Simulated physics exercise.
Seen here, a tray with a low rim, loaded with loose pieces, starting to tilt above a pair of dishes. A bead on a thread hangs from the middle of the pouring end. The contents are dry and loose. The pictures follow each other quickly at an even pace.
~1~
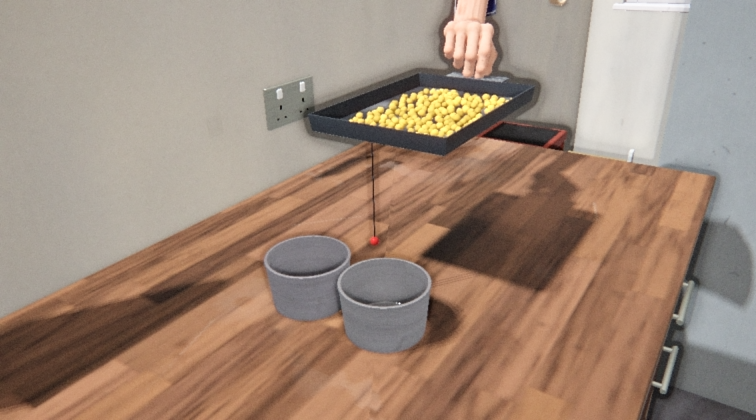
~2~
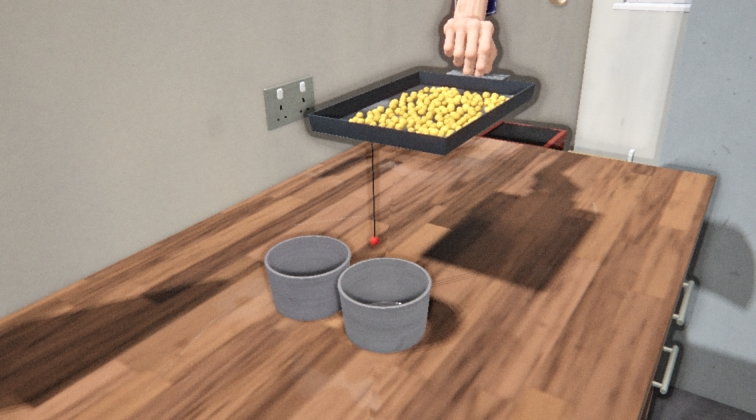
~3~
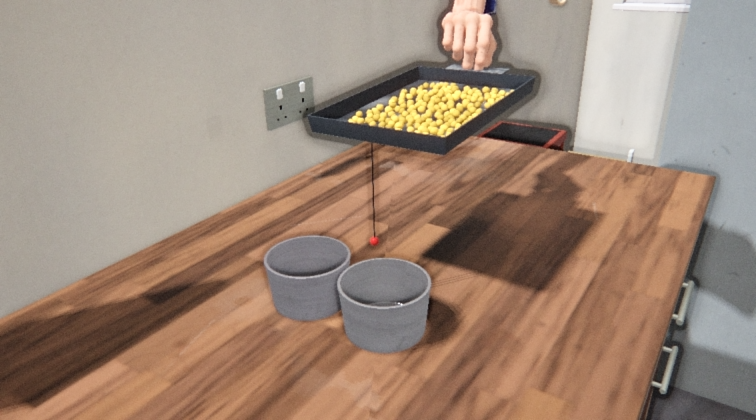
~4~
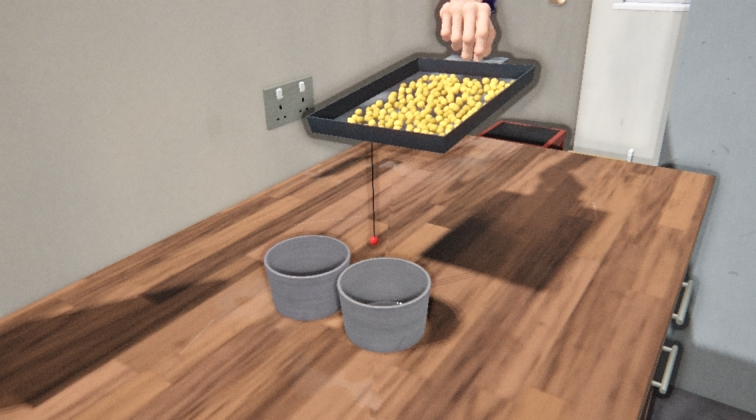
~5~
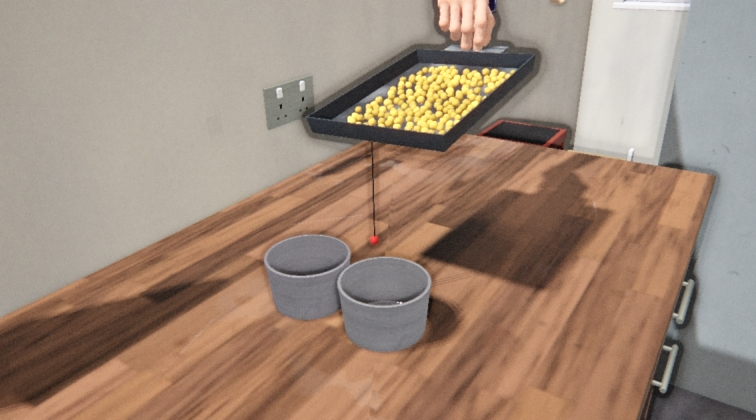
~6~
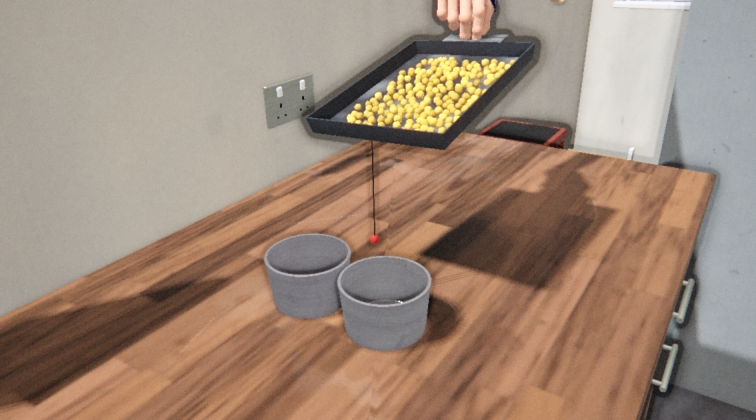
At the start, a hand holds a dark, low-rimmed tray of small yellow balls level above two gray dishes on a wooden counter, with a red bead hanging on a thread beneath it. The hand then gradually tilts the tray slightly, its far side rising, while the bead and dishes stay still.
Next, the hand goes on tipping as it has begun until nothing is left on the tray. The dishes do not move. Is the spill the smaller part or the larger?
Caught overall: More than half.
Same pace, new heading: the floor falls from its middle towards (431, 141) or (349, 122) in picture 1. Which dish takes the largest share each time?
One: Right. Two: The left dish.
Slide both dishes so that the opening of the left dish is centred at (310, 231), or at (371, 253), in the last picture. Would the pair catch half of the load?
One: The smaller part. Two: Not half.
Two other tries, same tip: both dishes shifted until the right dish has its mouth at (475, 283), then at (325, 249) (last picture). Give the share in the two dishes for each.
First some 10, then 60 per cent.
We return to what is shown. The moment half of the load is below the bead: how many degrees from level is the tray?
Near 110 degrees.
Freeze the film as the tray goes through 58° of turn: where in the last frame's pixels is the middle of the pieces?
Close to (371, 97).
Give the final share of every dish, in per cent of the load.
For the left dish some 70 %, for the right dish some 20 %.
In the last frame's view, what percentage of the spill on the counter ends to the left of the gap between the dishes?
It comes to 90 per cent or so.
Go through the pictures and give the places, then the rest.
Corners of the pouring end (311, 114) and (445, 137), level; middle of the load (432, 114), puffed corn balls; left dish (282, 293); right dish (359, 323); bead on its thread (375, 241), in the first frame.
Corners of the pouring end (311, 114) and (445, 137), level; middle of the load (432, 113), in the second frame.
Corners of the pouring end (311, 115) and (444, 136), tipped barely, lowest at the left corner; middle of the load (432, 110), in the third frame.
Corners of the pouring end (310, 116) and (443, 135), tipped a little, lowest at the left corner; middle of the load (431, 105), in the fourth frame.
Corners of the pouring end (310, 116) and (443, 134), tipped a little, lowest at the left corner; middle of the load (431, 100), in the fifth frame.
Corners of the pouring end (309, 117) and (442, 132), tipped a little, lowest at the left corner; middle of the load (431, 94); left dish (282, 291); right dish (359, 321), in the sixth frame.
Just after the last frame, tray tipped steeply; every one on the tray.
A moment on, tray tipped right over; almost all on the tray; just a few in the left dish; just a few outside both.
Further on, tray tipped past a quarter turn; roughly a quarter in the right dish; roughly two thirds in the left dish; roughly a quarter outside both.
When it is over, tray tipped past a quarter turn; roughly a quarter in the right dish; roughly two thirds in the left dish; roughly a quarter outside both.
